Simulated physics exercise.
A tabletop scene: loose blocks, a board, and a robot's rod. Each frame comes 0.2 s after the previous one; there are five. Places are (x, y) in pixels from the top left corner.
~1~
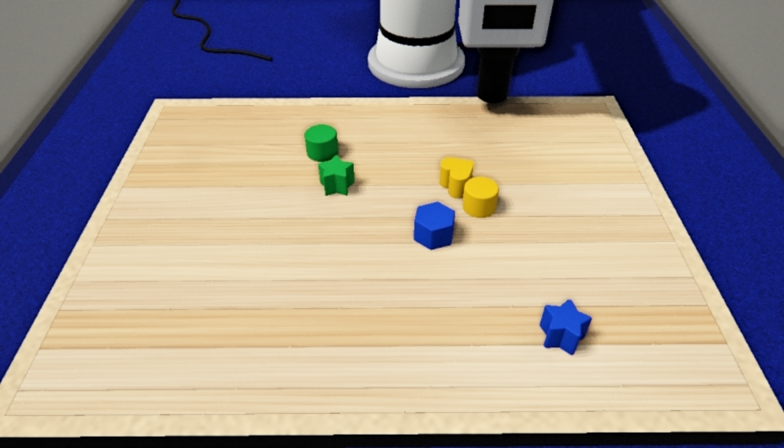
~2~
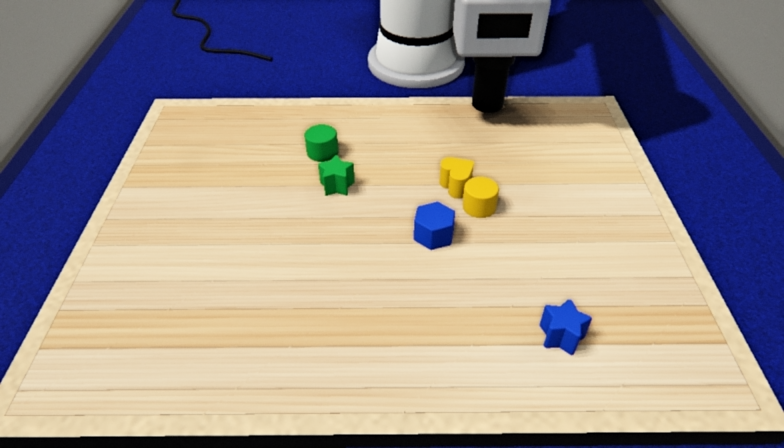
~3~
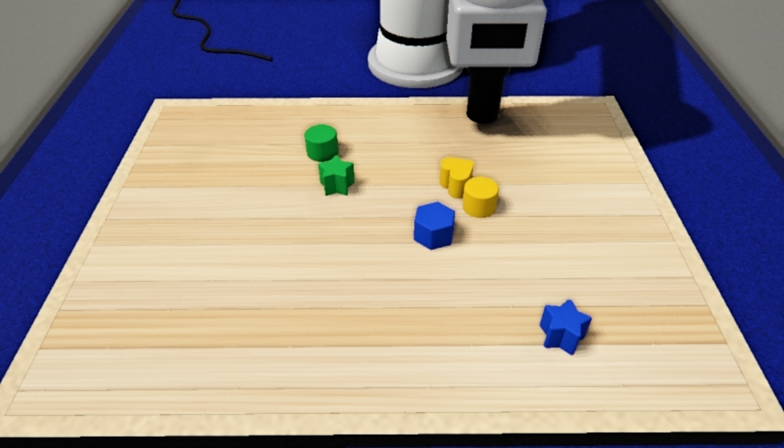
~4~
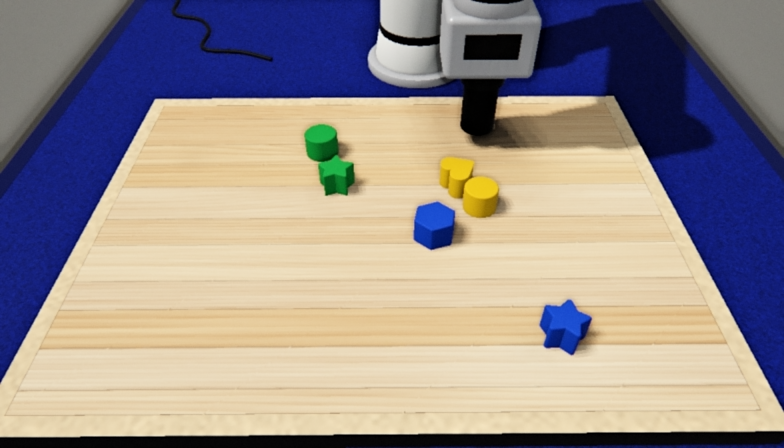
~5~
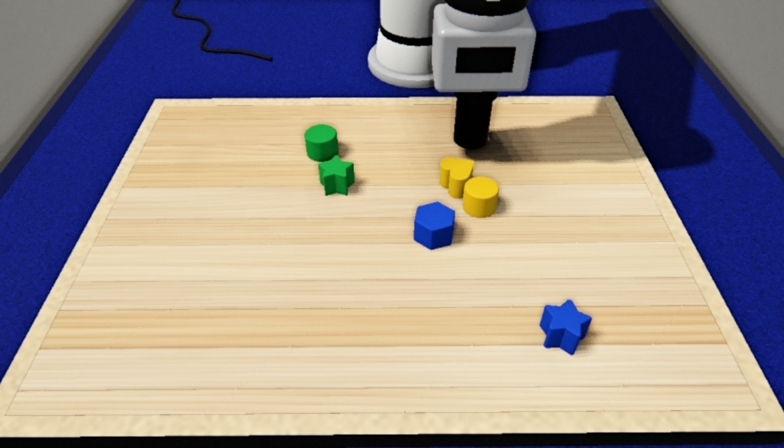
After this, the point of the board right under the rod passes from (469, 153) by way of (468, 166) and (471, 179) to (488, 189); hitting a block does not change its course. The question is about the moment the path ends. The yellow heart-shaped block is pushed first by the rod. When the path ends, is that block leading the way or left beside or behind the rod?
Slipped clear.
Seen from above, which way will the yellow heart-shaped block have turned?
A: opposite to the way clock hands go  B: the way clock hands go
B.
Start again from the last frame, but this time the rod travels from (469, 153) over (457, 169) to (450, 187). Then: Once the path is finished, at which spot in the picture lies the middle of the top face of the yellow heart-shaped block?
It should be at about (452, 187).
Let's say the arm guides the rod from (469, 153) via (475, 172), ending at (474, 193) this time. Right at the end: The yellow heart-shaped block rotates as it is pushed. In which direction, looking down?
It makes a clockwise turn.
On the path given first. Halfway along, rod (470, 159); yellow heart-shaped block (456, 170).
At the end, rod (490, 175); blue six-sided block still; yellow heart-shaped block (454, 176), turned 30° clockwise; yellow round block (487, 191).
